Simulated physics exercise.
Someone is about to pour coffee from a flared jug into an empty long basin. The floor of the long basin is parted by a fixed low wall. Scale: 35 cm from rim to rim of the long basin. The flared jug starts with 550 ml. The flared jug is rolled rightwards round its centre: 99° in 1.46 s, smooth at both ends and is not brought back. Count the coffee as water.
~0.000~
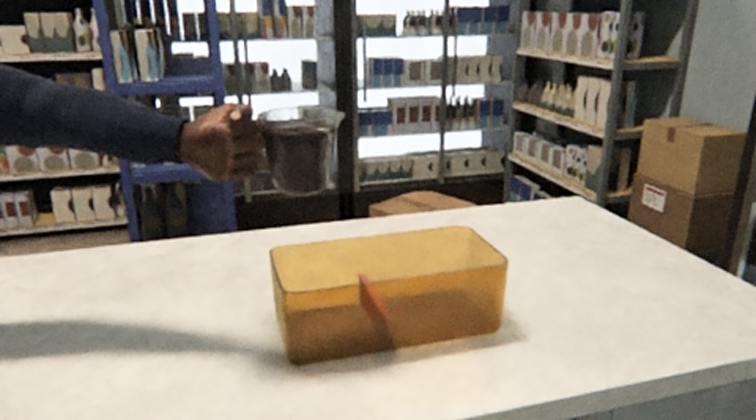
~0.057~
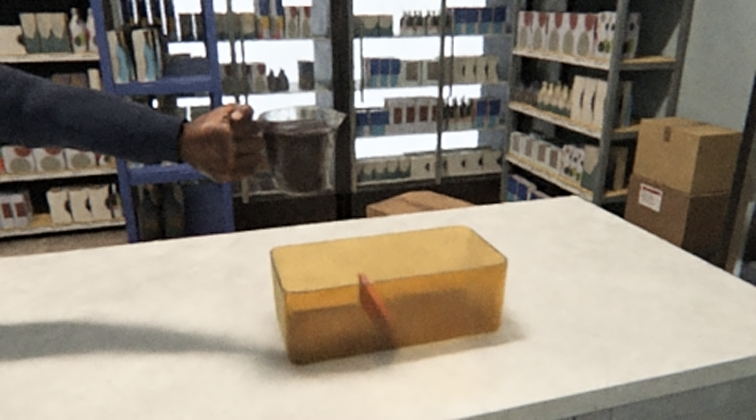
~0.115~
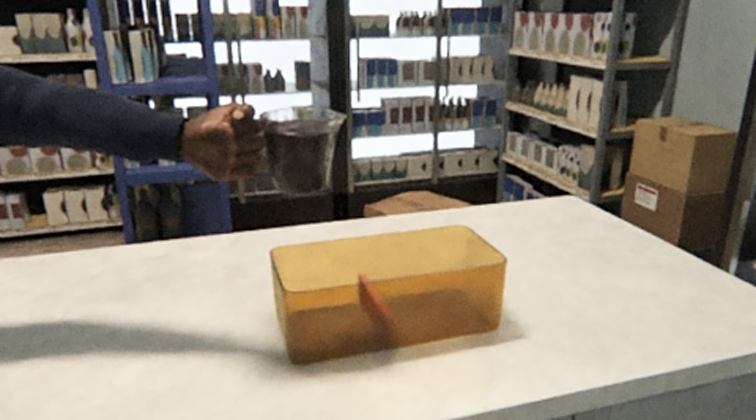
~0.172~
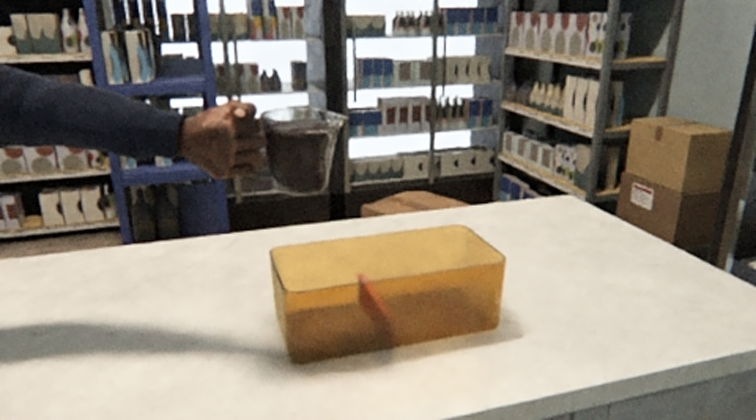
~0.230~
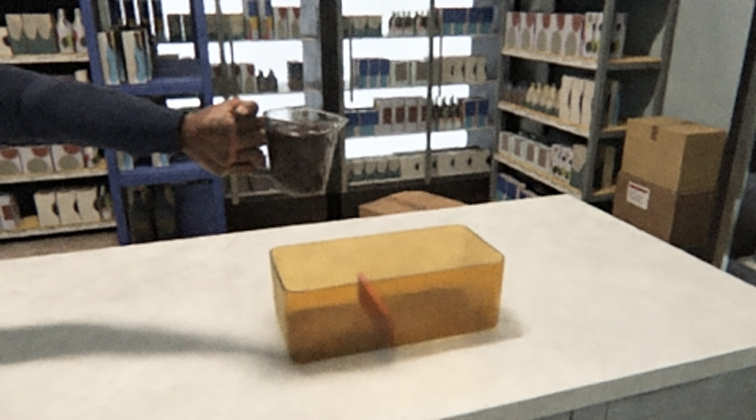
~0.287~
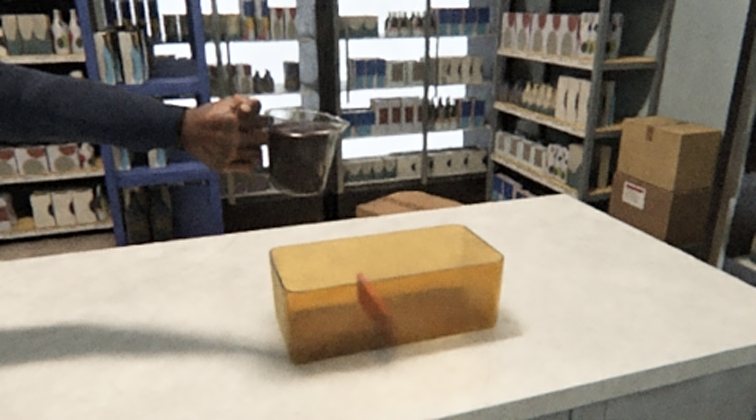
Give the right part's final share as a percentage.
The far part has some 92 per cent.
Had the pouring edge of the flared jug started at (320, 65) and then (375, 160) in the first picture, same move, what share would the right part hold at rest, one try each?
In turn about 80 and 95 per cent.
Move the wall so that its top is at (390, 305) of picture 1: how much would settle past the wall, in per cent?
In that case some 75 per cent.
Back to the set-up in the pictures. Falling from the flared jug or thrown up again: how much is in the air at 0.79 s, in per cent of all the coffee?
Near 18 in a hundred.
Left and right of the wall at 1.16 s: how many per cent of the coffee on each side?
Some 1 per cent left and 52 right.
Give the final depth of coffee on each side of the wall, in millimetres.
Left about 2 mm, right about 16 mm.
Then, 0.79 s in, the tilt is 56° and 78 per cent is still to pour, 0 is left of the wall and 5 right of it.
Then, 1.16 s in, the tilt is 89° and 24 per cent is still to pour, 1 is left of the wall and 53 right of it.
Then, 1.54 s in, the tilt is 99° and 1 per cent is still to pour, 5 is left of the wall and 91 right of it.
Then, 1.96 s in, the tilt is 99° and 0 per cent is still to pour, 6 is left of the wall and 92 right of it.
Finally, 6 per cent lies left of the wall, 92 right of it and 1 outside.
